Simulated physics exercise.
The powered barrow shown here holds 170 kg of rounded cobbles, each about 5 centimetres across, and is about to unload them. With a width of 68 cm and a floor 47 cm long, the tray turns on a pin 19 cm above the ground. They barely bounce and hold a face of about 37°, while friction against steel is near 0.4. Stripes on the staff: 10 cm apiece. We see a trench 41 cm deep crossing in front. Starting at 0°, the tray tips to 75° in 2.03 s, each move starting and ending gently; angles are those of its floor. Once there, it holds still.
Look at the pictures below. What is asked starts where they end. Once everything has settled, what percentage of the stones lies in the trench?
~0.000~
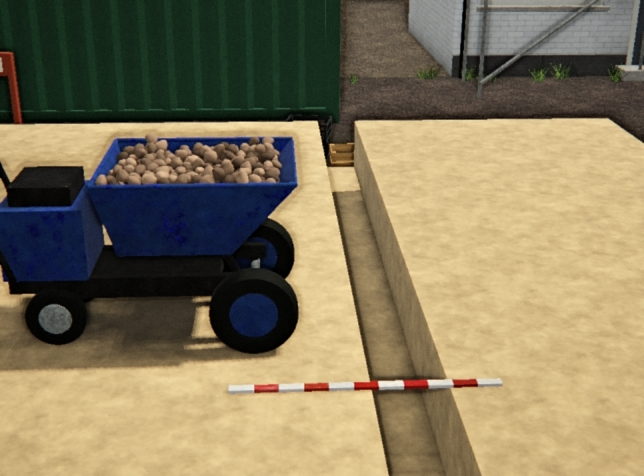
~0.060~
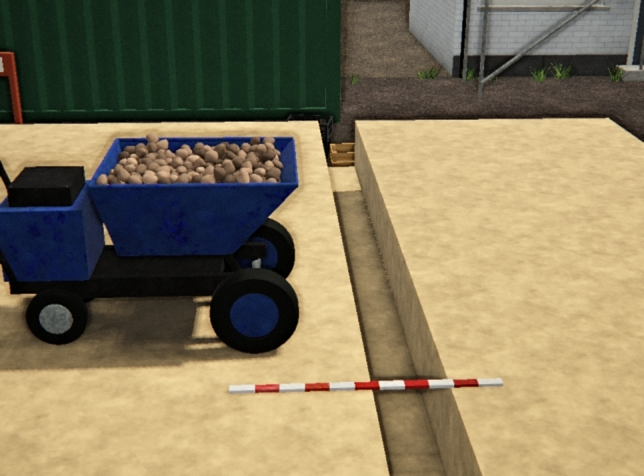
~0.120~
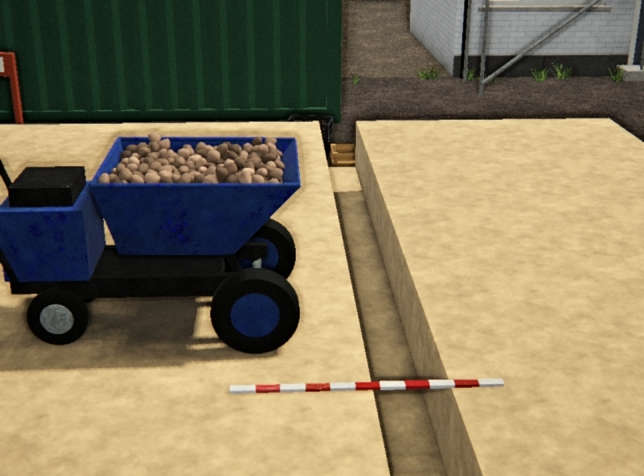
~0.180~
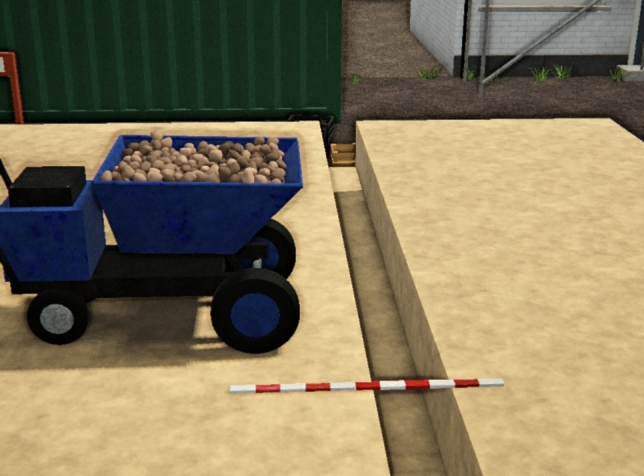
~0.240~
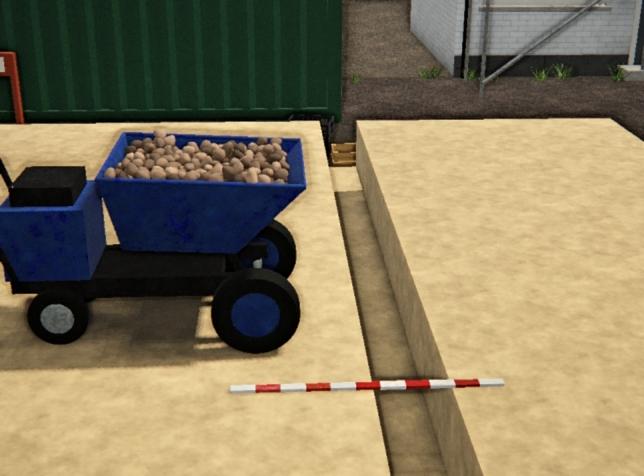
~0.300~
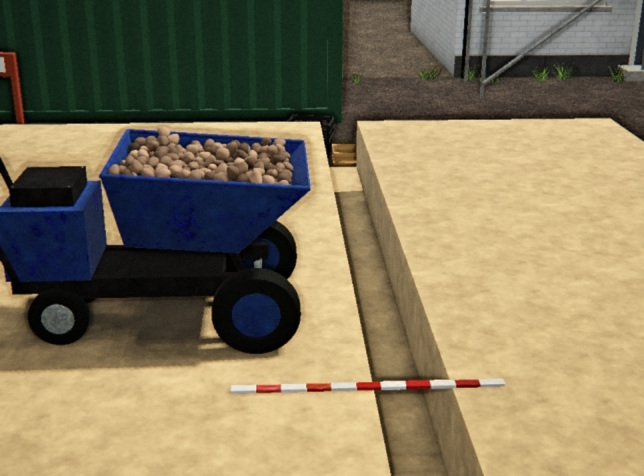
I would say 60 percent.
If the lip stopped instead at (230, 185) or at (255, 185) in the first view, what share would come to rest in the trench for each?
From the first place around 95 per cent, from the other around 95.
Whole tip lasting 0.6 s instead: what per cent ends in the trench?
Close to 30 percent, then.
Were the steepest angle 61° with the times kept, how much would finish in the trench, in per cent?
Then close to 60 per cent.
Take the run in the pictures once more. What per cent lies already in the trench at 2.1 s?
Around 35 per cent of it.
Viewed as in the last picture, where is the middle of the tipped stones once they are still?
Their centre sits close to (415, 361).
After 1.5 s the floor is at 63°; 93 % in the tray, 7 % in the trench; the foremost stones are at (425, 312).
After 2.1 s the floor is at 75°; 30 % in the tray, 35 % in the trench, 35 % past the trench; the foremost stones are at (550, 289).
After 2.5 s the floor is at 75°; 8 % in the tray, 50 % in the trench, 42 % past the trench; the foremost stones are at (595, 293).
After 4.4 s the floor is at 75°; 0 % in the tray, 60 % in the trench, 40 % past the trench; the foremost stones are at (600, 293).
